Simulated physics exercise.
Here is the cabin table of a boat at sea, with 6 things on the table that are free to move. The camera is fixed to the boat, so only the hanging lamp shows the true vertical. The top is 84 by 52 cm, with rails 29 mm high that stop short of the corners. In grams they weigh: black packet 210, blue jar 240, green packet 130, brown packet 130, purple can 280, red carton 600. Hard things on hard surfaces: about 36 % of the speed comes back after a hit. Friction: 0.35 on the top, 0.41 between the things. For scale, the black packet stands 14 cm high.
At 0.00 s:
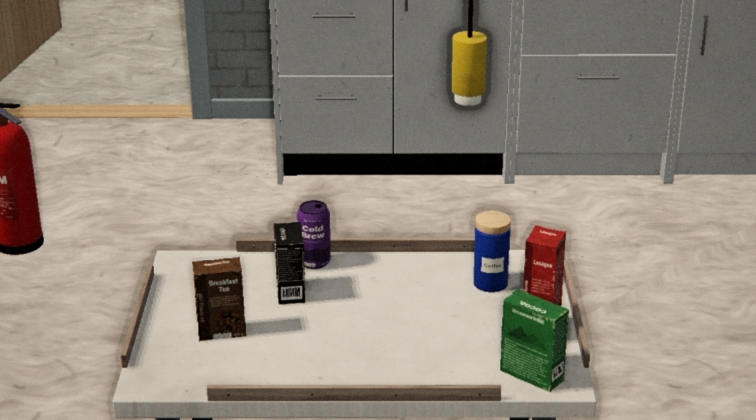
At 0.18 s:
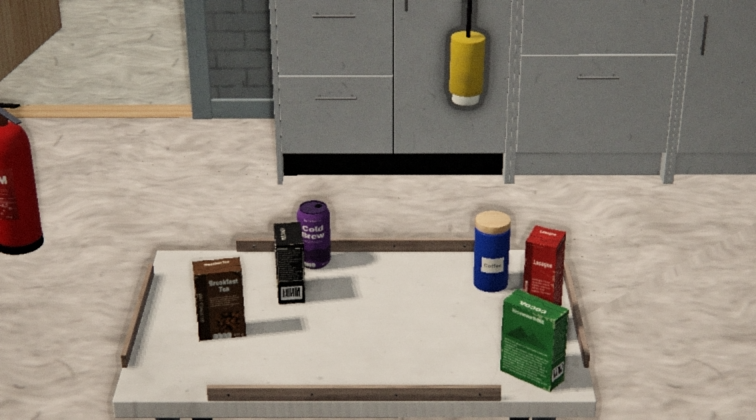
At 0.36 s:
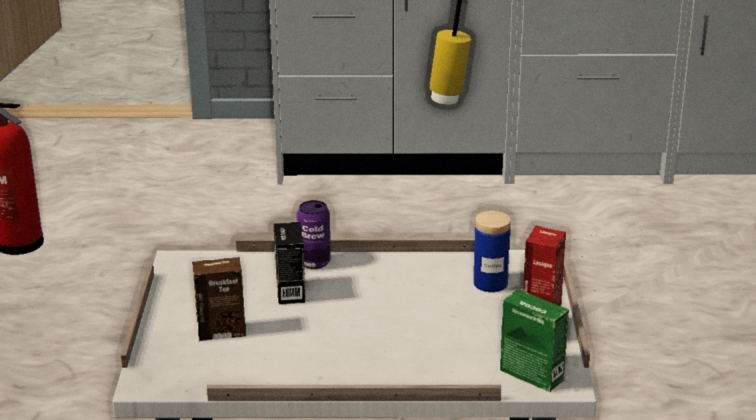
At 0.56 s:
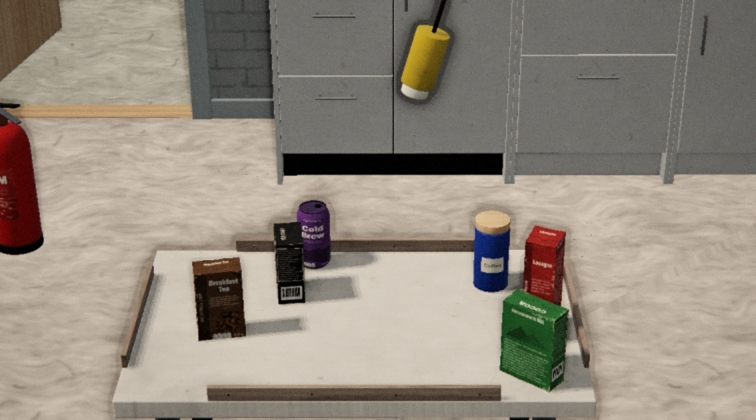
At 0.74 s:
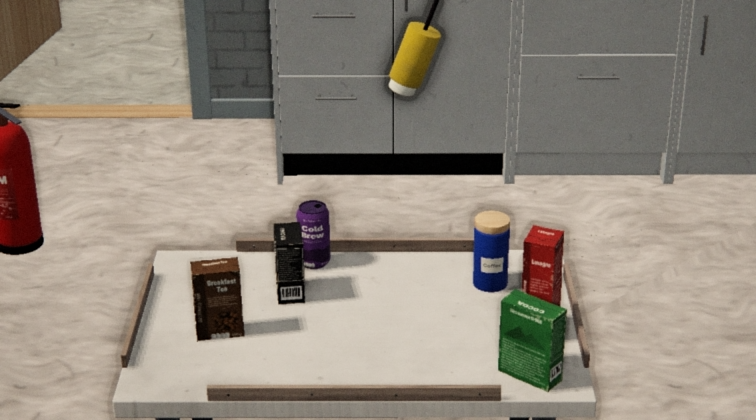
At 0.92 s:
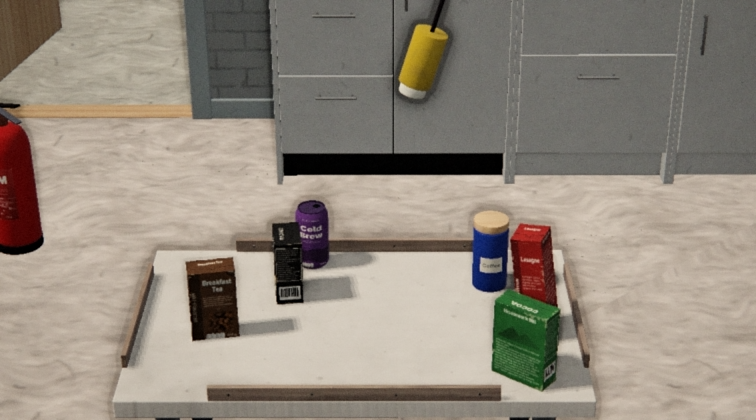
A boat's cabin with grey cabinets is seen from a raised view that stays fixed on a railed white table. Brown and black packets and a purple can stand on the left, with a blue jar, red carton and green packet on the right. The yellow hanging lamp swings left as the boat heels, then slightly back, while the packets and carton shift slightly left, the carton leaning a little.
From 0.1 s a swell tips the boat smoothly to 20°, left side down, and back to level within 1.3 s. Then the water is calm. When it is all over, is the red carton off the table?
The red carton stays on the table.
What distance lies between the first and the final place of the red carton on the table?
Some 17 cm.
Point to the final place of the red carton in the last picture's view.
Near (463, 303).
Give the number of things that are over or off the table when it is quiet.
1 of them.
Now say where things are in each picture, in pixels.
The first frame shows boat level; red carton (543, 285); black packet (290, 263).
The second frame shows boat heeled 1°, left side down; green packet (534, 341); brown packet (219, 299).
The third frame shows boat heeled 7°, left side down; purple can (314, 235); black packet (290, 263).
The fourth frame shows boat heeled 16°, left side down; blue jar (492, 252); green packet (534, 341).
The fifth frame shows boat heeled 20°, left side down; brown packet (217, 299); purple can (313, 235).
The sixth frame shows boat heeled 17°, left side down; red carton (535, 282) tipped 8° against what carries it; black packet (288, 263).
Around 1.12 s, boat heeled 8°, left side down; red carton tipped 36° against what carries it near (507, 279); green packet shifted 2 cm.
Around 1.22 s, boat heeled 4°, left side down; red carton tipped 72° against what carries it near (478, 292); green packet shifted 2 cm; brown packet shifted 2 cm.
Around 1.32 s, boat heeled 1°, left side down; red carton on its side near (465, 299); green packet shifted 2 cm; brown packet shifted 2 cm.
Finally (1.9 s), on their side or leaning hard on the table, red carton; the other 5 still in place (within 5 cm). In the last view, red carton near (463, 303).
